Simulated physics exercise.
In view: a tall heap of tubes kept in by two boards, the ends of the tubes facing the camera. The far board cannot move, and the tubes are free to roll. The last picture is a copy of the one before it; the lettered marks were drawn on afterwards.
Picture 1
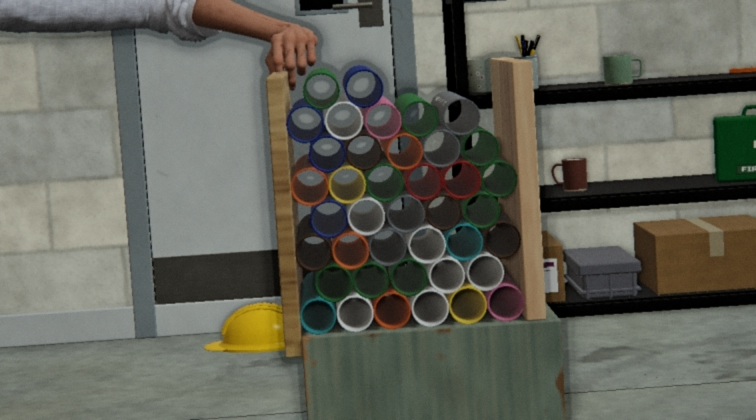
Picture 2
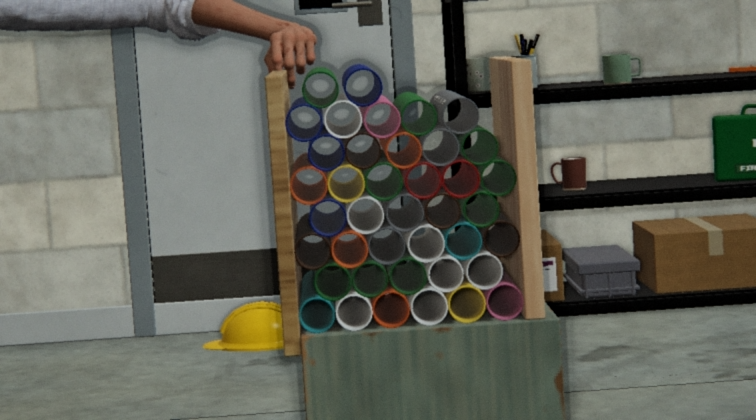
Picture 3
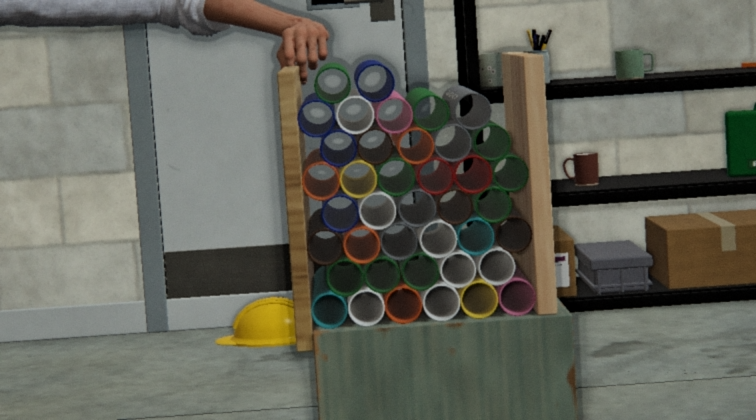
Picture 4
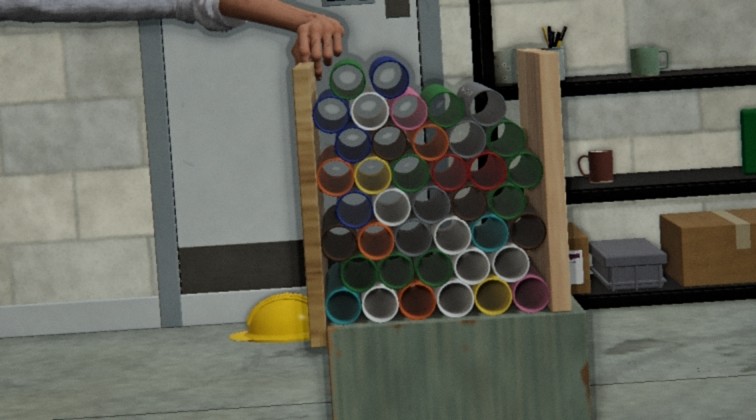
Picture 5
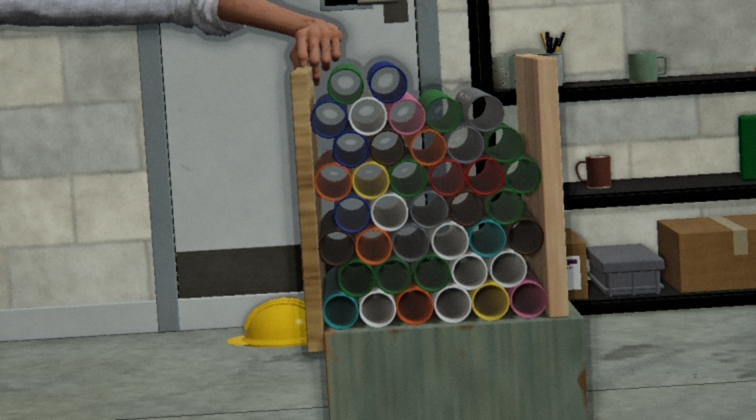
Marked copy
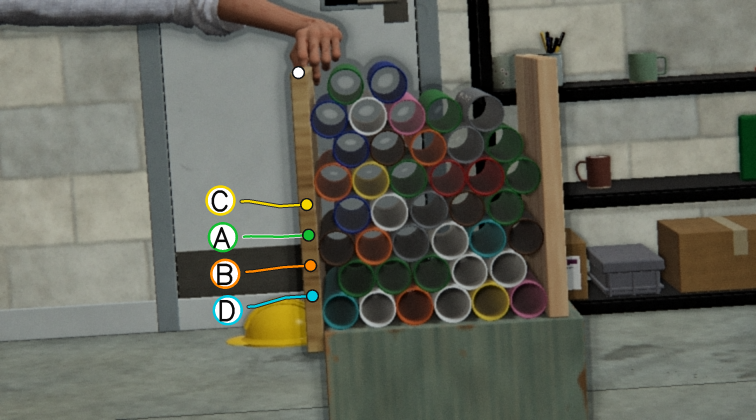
In a workshop with a pale block wall and a grey door, seen from the front at about the height of the stack, a bench stands on a grey floor. Tubes in green, blue, white, red, yellow and turquoise lie between two upright wooden boards, a yellow hard hat at left, shelves at right. The view drifts slightly while a hand rests on the left board and the tubes stay in place.
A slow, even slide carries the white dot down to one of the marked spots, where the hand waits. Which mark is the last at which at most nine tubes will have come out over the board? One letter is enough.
No lower than B.
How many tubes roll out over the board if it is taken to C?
It comes to two.
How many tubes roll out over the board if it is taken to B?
With B, six.
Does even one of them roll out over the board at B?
Yes, at B.
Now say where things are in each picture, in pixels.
A grey tube (442, 149); a grey tube (461, 117); side board (287, 203), in the first frame.
Side board (286, 202); a turquoise tube (317, 315), in the second frame.
A pink tube (517, 297); a white tube (497, 267), in the third frame.
A turquoise tube (490, 234); a brown tube (469, 204), in the fourth frame.
A green tube (408, 179); a grey tube (465, 145); a grey tube (485, 114), in the fifth frame.
On the marked copy, A at (308, 235); B at (310, 266); C at (306, 205); D at (312, 296); the white dot at (298, 72).
Taking B. A third of the way, top of the board (312, 153).
Two thirds of the way, top of the board (318, 243).
When it is over, top of the board (319, 264), about six out over the board.
As for the rest, A about six out over the board; C two out over the board; D more than nine out over the board.
